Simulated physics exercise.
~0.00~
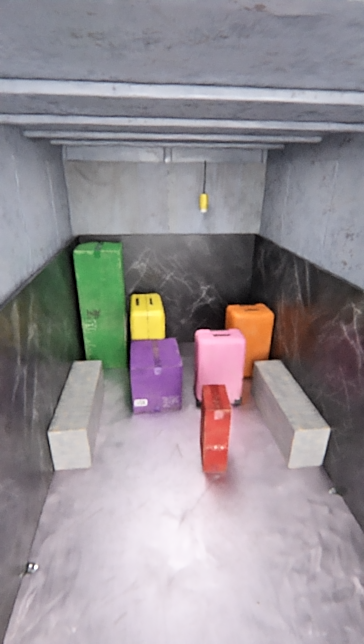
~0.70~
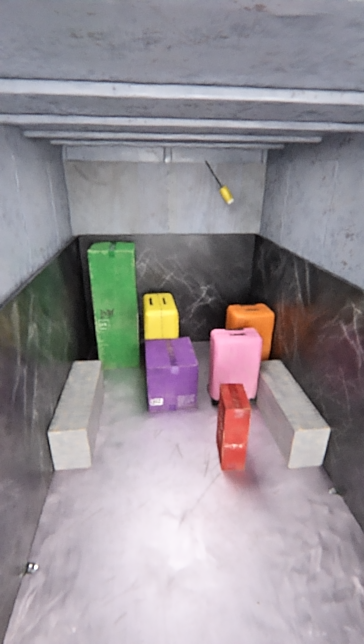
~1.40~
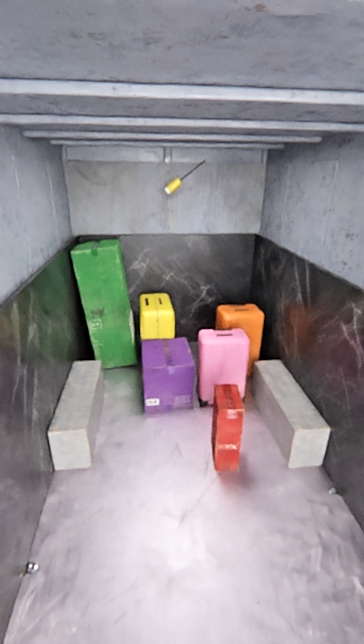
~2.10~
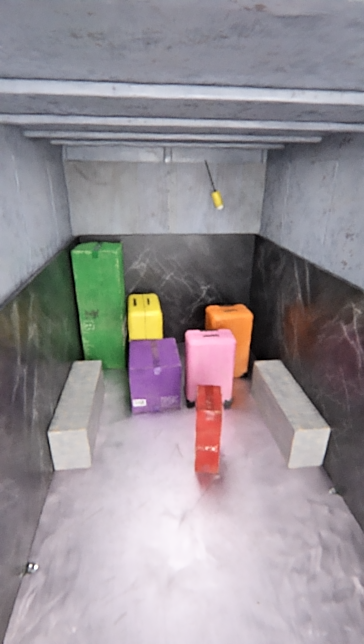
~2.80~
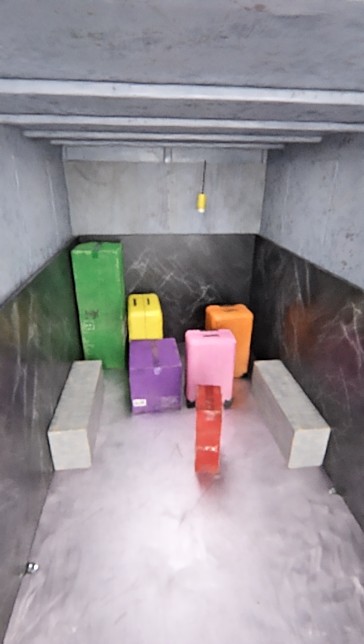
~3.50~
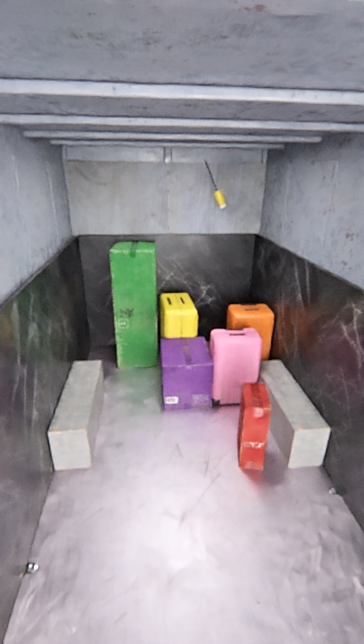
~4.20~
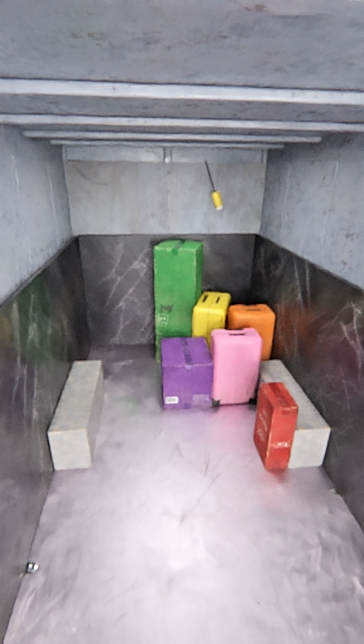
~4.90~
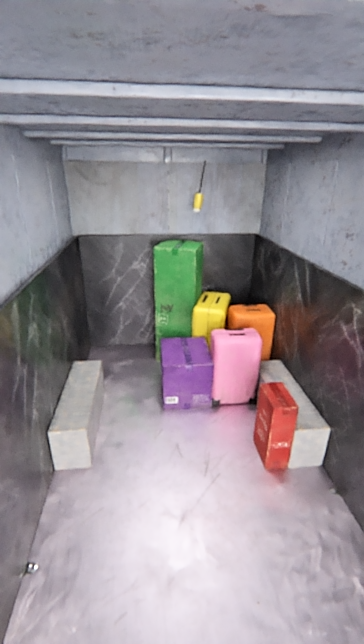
Six upright boxes and cases sliding right, left and right again in a van's load bay, ending bunched towards the right side.
